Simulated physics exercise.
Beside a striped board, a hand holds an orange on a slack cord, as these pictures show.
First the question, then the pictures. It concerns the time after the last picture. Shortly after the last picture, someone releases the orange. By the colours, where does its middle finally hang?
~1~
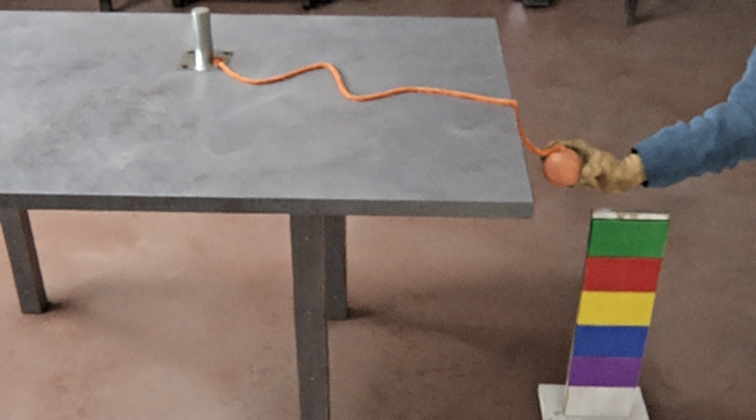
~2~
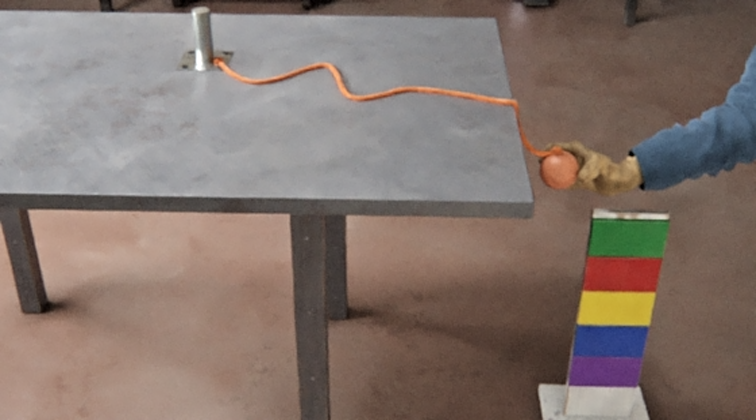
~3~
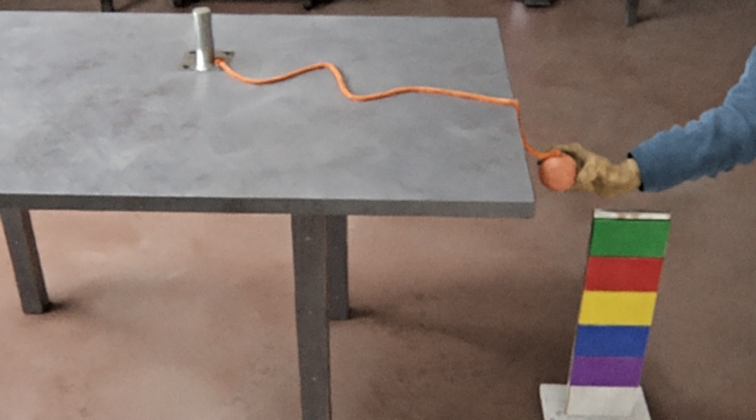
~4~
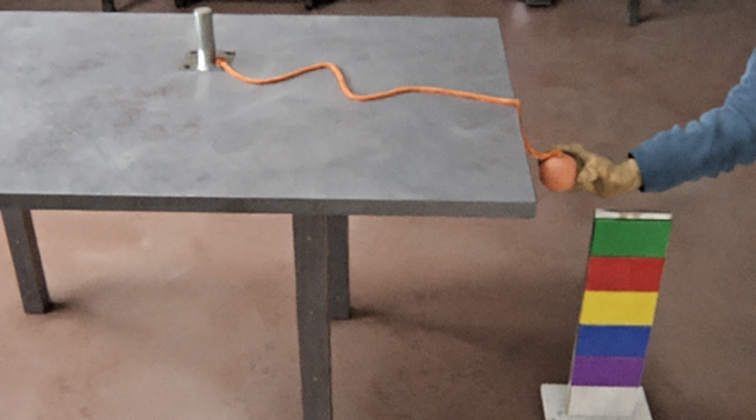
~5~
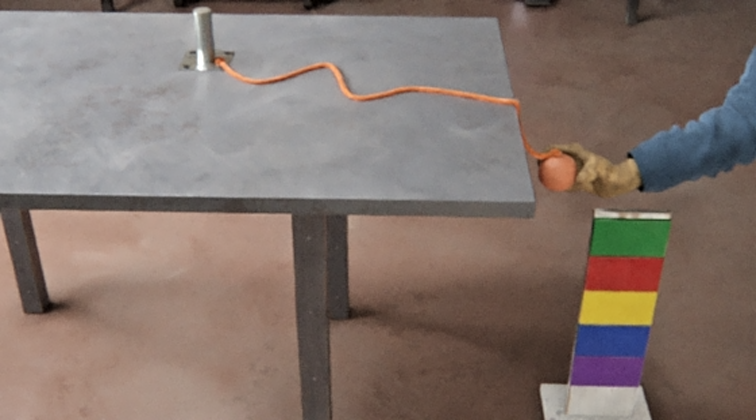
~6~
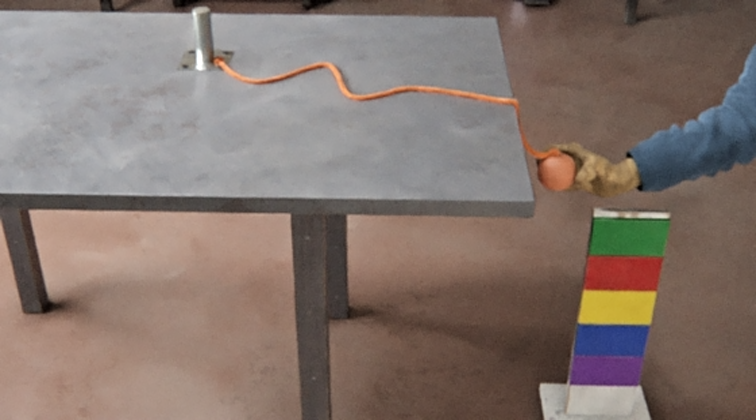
At the red band.
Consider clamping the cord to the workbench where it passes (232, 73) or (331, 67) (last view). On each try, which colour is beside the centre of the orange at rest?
First try red, second try green.
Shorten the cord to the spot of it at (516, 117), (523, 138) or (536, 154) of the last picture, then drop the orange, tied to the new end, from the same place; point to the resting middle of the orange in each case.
Roughly (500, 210), (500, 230), (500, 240).
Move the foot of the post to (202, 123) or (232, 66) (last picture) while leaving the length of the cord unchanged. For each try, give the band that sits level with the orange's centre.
Going case by case, it's yellow and then yellow.
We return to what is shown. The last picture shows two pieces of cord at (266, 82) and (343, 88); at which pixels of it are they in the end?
First point (292, 69), second point (417, 84).
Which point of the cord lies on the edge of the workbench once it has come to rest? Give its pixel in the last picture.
Check around (423, 89) - that's where it is.
Soon after, orange near (536, 266); level with red.
After that, orange near (468, 251); level with red.
And then, orange near (514, 263); level with red.
In the end, orange near (505, 263); level with red. Its middle rests at the red band.
